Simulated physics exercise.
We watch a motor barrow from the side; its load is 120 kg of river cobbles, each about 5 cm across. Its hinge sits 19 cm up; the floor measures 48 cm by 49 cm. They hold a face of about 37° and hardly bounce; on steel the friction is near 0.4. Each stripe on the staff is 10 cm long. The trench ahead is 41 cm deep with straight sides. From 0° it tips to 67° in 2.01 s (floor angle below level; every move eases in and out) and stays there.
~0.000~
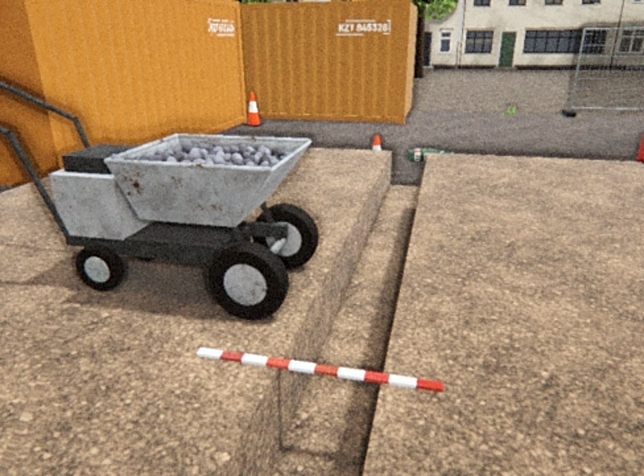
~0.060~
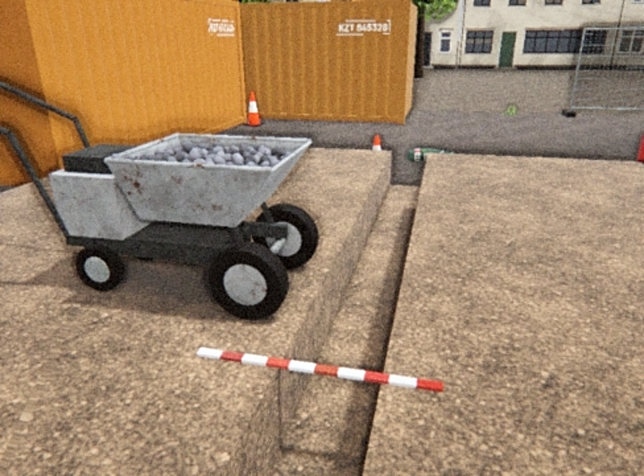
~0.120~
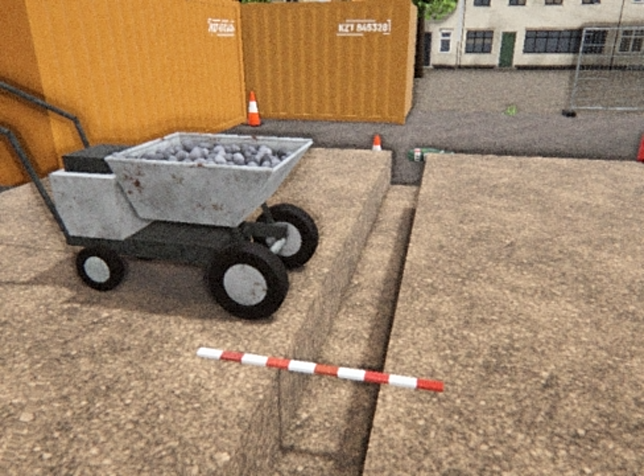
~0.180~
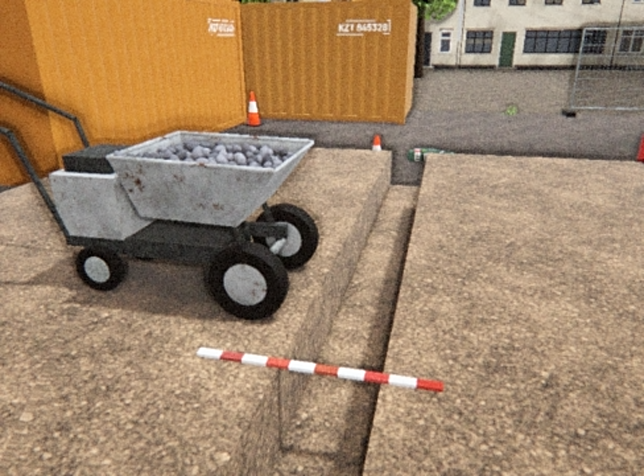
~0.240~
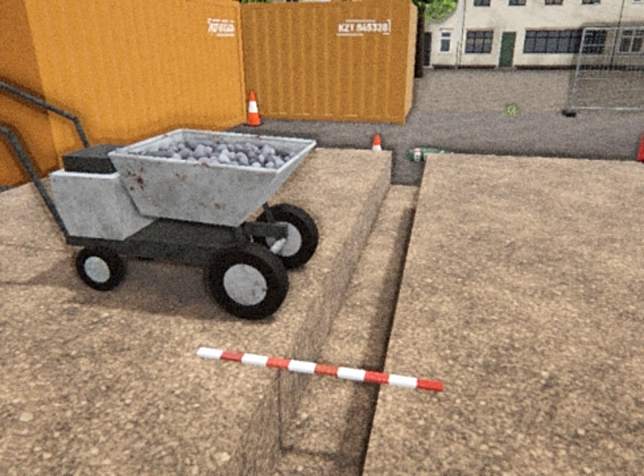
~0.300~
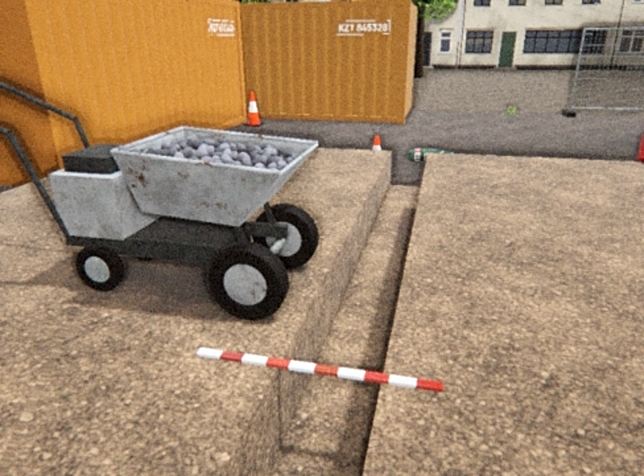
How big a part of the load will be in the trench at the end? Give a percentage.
Roughly 51 per cent ends in the trench.
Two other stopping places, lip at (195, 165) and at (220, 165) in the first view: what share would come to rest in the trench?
First some 100, then 100 per cent.
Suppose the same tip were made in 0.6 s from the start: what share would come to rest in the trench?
Then about 30 per cent.
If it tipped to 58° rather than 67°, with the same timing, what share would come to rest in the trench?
Then about 40 per cent.
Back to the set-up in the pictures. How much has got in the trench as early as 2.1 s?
About 10 per cent by then.
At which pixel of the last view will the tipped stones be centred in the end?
Around (390, 343).
After 1.5 s the floor is at 57°; 98 % in the skip, 2 % in the trench; the foremost stones are at (389, 259).
After 2.1 s the floor is at 67°; 59 % in the skip, 9 % in the trench, 32 % past the trench; the foremost stones are at (495, 304).
After 2.5 s the floor is at 67°; 35 % in the skip, 16 % in the trench, 49 % past the trench; the foremost stones are at (563, 319).
After 4.4 s the floor is at 67°; 0 % in the skip, 51 % in the trench, 49 % past the trench; the foremost stones are at (598, 331).
